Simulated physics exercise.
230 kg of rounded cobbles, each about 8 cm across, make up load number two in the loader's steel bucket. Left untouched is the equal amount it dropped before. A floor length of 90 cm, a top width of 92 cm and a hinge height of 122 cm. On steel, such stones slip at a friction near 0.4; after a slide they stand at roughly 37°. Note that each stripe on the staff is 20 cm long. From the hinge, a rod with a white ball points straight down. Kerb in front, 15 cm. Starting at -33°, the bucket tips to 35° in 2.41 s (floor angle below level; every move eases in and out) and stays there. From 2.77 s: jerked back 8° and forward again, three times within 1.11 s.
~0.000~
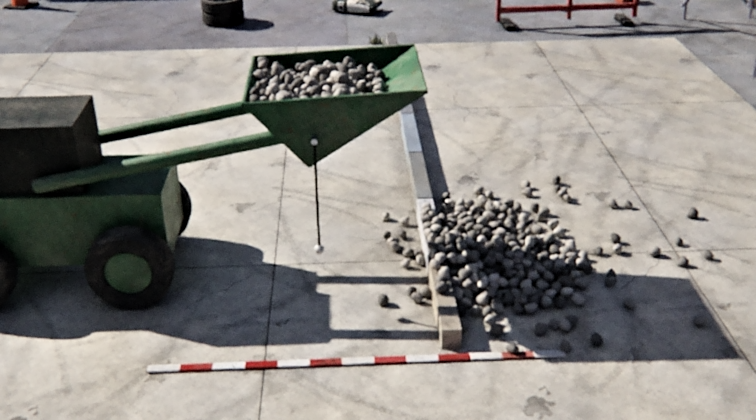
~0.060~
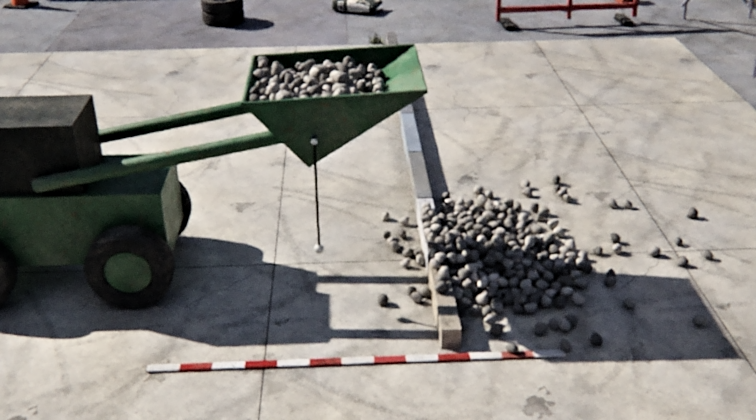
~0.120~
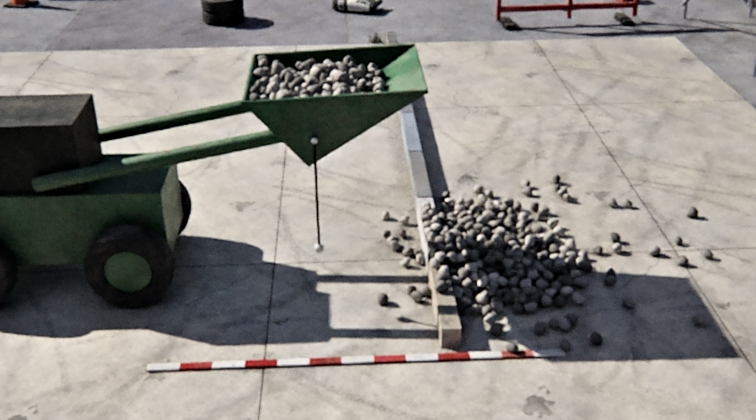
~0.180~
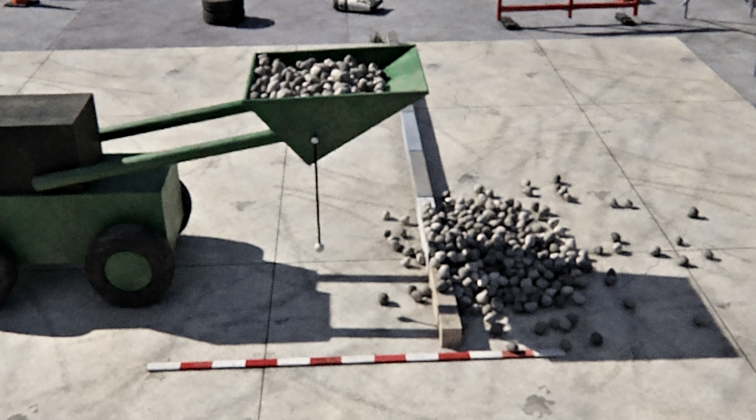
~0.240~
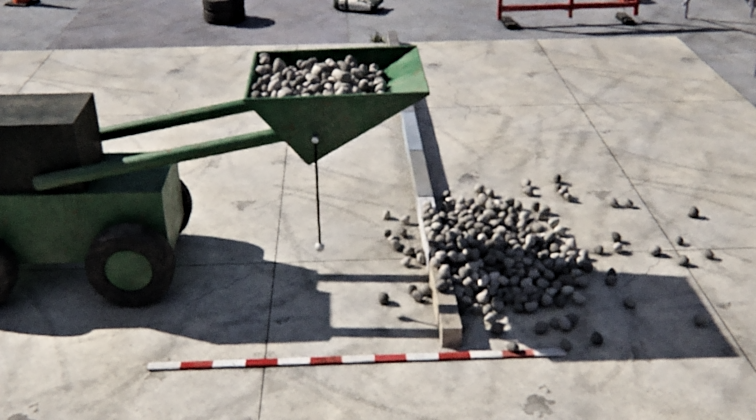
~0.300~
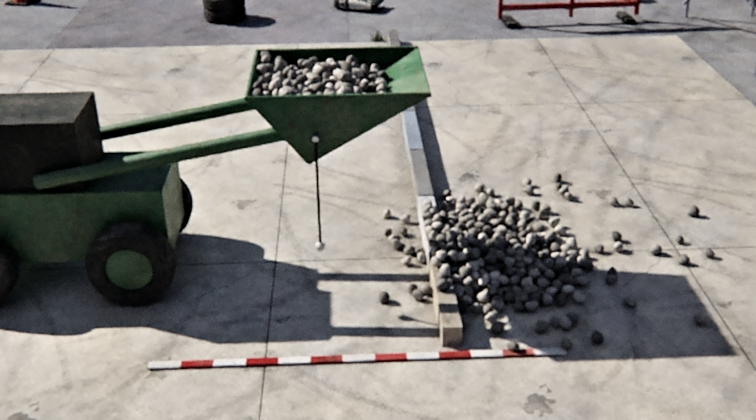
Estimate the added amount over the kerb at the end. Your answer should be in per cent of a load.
Roughly 70 per cent of a load.
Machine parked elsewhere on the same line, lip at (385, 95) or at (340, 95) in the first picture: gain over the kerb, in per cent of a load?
Near 15 per cent from the first place, 0 from the second.
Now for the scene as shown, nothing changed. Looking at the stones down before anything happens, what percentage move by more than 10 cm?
I'd say roughly 5 per cent of them.
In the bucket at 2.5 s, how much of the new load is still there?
It holds some 25 percent.
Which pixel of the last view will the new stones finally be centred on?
Their centre ends up near (462, 244).
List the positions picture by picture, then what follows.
In the first frame, the bucket is at -33°, its lip at (427, 91); the top of the load is at (294, 71). The earlier load is highest near (438, 239), 20 cm above ground level, 8 % on this side of the kerb, 92 % over the kerb.
The second frame shows lip at (427, 91), floor tilted -33°, highest stones at (290, 72); the stones move at 0.0 m/s on average.
In the third frame, the bucket is at -33°, its lip at (428, 91); the top of the load is at (290, 71); the stones move at 0.0 m/s on average.
The fourth frame shows lip at (429, 92), floor tilted -32°, highest stones at (291, 70); the stones move at 0.0 m/s on average.
In the fifth frame, the bucket is at -31°, its lip at (430, 93); the top of the load is at (292, 69); the stones move at 0.1 m/s on average.
In the sixth frame, the bucket is at -30°, its lip at (431, 94); the top of the load is at (285, 68); the stones move at 0.1 m/s on average.
After 1.8 s the floor is at 24°; in per cent of one load, 99 in the bucket, 9 on this side of the kerb, 92 over the kerb; the foremost stones are at (689, 254).
After 2.5 s the floor is at 35°; in per cent of one load, 25 in the bucket, 48 on this side of the kerb, 127 over the kerb; the foremost stones are at (689, 254).
After 4.3 s the floor is at 35°; in per cent of one load, 0 in the bucket, 39 on this side of the kerb, 161 over the kerb; the foremost stones are at (695, 250).
After 6.8 s the floor is at 35°; in per cent of one load, 0 in the bucket, 39 on this side of the kerb, 161 over the kerb; the foremost stones are at (695, 250). Net gain over the kerb, 70.
